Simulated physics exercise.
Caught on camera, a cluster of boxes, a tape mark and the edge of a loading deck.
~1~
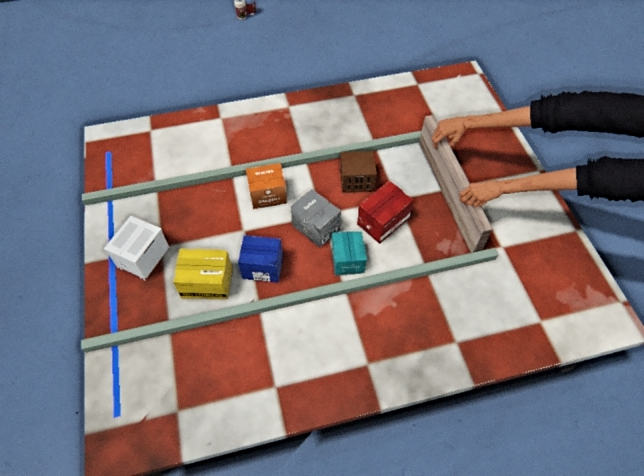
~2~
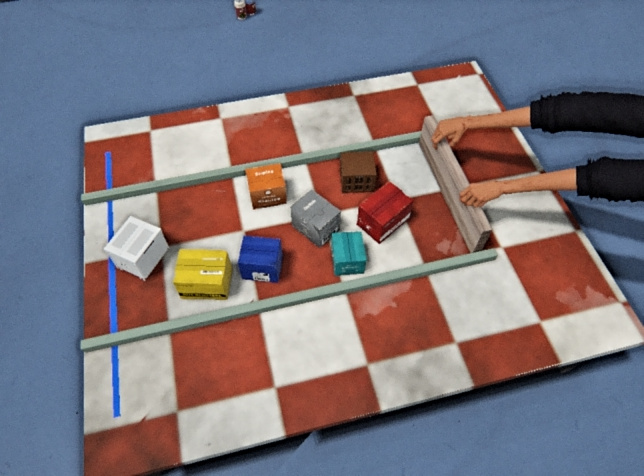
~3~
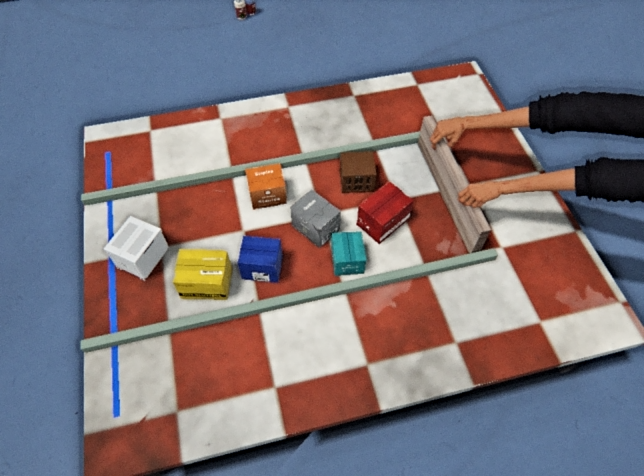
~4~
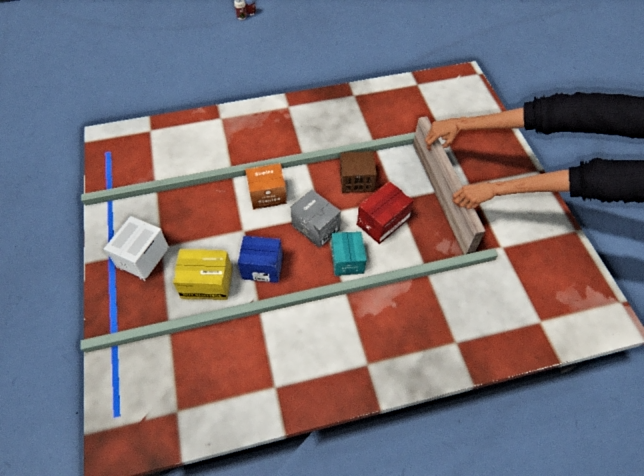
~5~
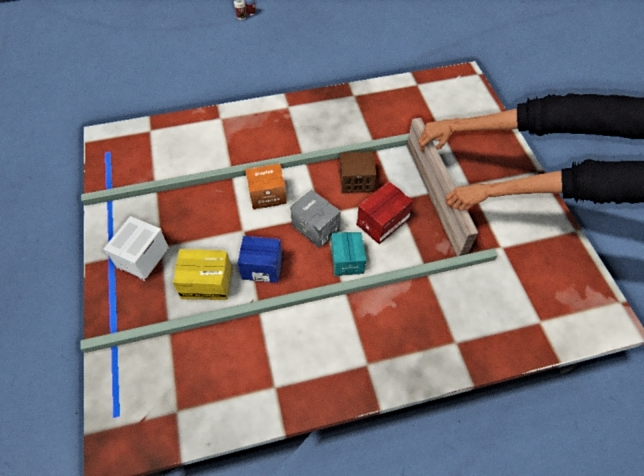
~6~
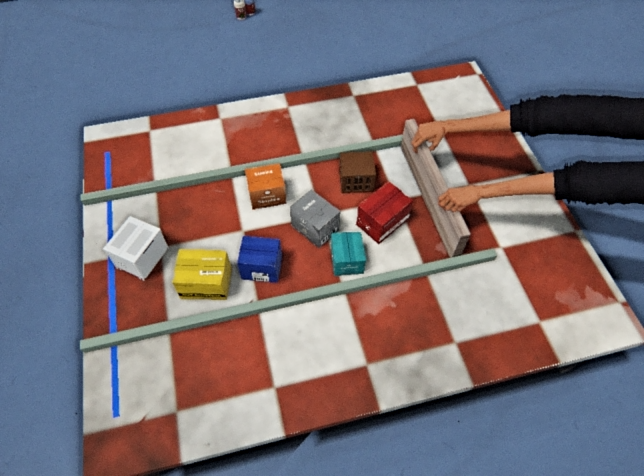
Two hands held a wooden plank at the right of a red and white checkered board, then slid it slightly left toward a group of colorful boxes, which all stayed still.
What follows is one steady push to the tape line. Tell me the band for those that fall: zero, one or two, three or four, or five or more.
In the end the number that fall off is five or more.
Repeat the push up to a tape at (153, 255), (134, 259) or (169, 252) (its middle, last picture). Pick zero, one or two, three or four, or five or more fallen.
For each place: Just one or two; at least five; 1 or 2.
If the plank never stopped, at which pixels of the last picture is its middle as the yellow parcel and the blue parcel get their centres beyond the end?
For the yellow parcel at (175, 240), for the blue parcel at (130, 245).
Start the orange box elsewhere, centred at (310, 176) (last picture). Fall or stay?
The orange box comes down.
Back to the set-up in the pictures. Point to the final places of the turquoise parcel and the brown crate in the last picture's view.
The turquoise parcel stops around (92, 312); the brown crate around (88, 226).
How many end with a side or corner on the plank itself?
The number is 3.
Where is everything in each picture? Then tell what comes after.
White tote (139, 249); yellow parcel (204, 274); blue parcel (261, 259); plank (452, 182); tape (112, 264), in the first picture.
Yellow parcel (204, 275); red box (384, 213), in the second picture.
Blue parcel (261, 259); plank (450, 183), in the third picture.
White tote (138, 249); brown crate (358, 172), in the fourth picture.
Yellow parcel (204, 275); orange box (266, 187), in the fifth picture.
White tote (138, 249); yellow parcel (203, 275); blue parcel (260, 260); plank (432, 186); tape (111, 264), in the sixth picture.
Soon after, none off yet; white tote at rest near (138, 249); yellow parcel at rest near (203, 275); blue parcel at rest near (260, 260).
Then, none off yet; white tote at rest near (138, 249); yellow parcel moved about its own width near (170, 284); blue parcel moved about its own width near (214, 270).
Further on, none off yet; white tote tipped a little near (64, 271); yellow parcel moved well along near (78, 310); blue parcel moved well along near (124, 291).
By the end, the number that fall off is five or more; fallen, grey box, orange box, blue parcel, yellow parcel and white tote.
